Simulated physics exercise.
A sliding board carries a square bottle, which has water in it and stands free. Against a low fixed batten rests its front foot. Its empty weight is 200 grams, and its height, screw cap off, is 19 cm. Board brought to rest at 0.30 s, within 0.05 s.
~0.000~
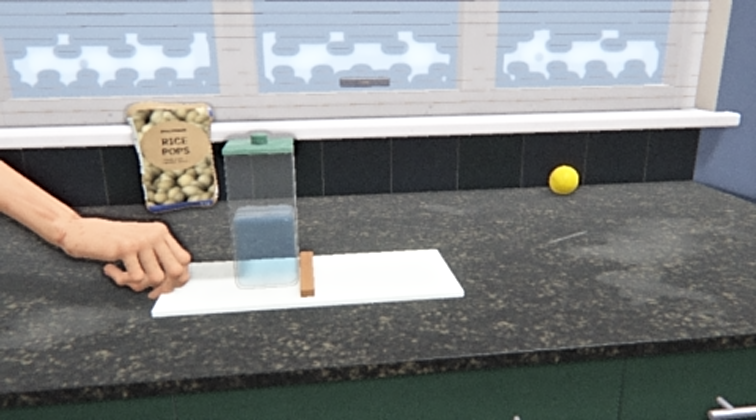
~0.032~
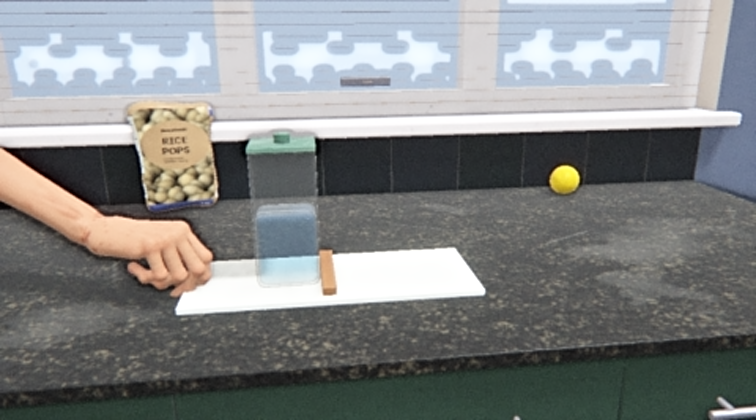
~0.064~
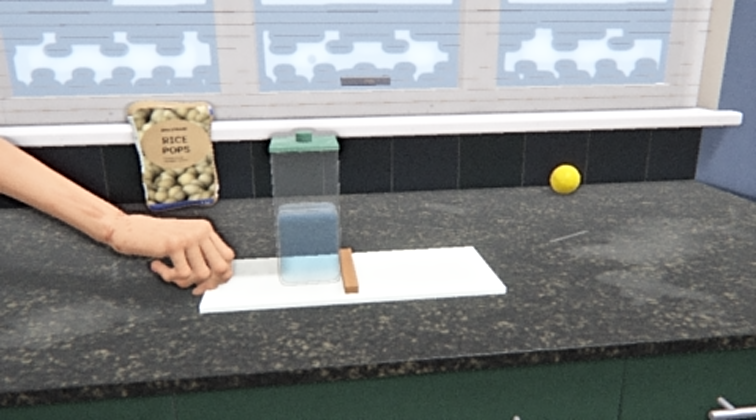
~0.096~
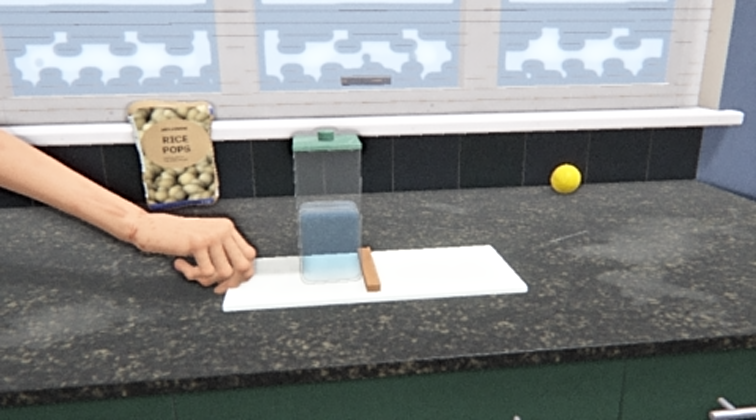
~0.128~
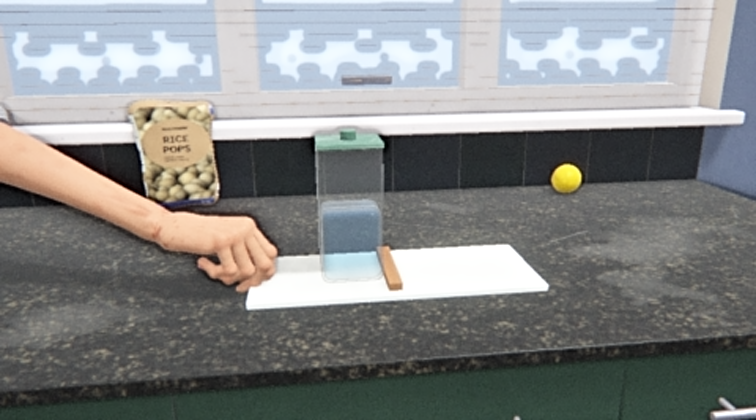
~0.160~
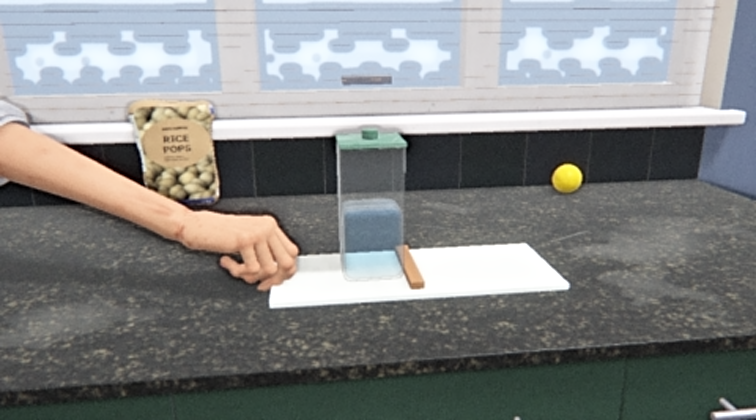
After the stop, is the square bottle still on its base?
No, it has tipped over.
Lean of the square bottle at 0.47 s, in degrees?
The tilt is near 26°.
By 0.35 s the board moves at 0.00 m/s; the square bottle leans 6°.
By 0.47 s the square bottle leans 26°.
By 0.63 s the square bottle leans 51°.
By 0.85 s the square bottle lies on its side.
At rest the square bottle lies on its side.
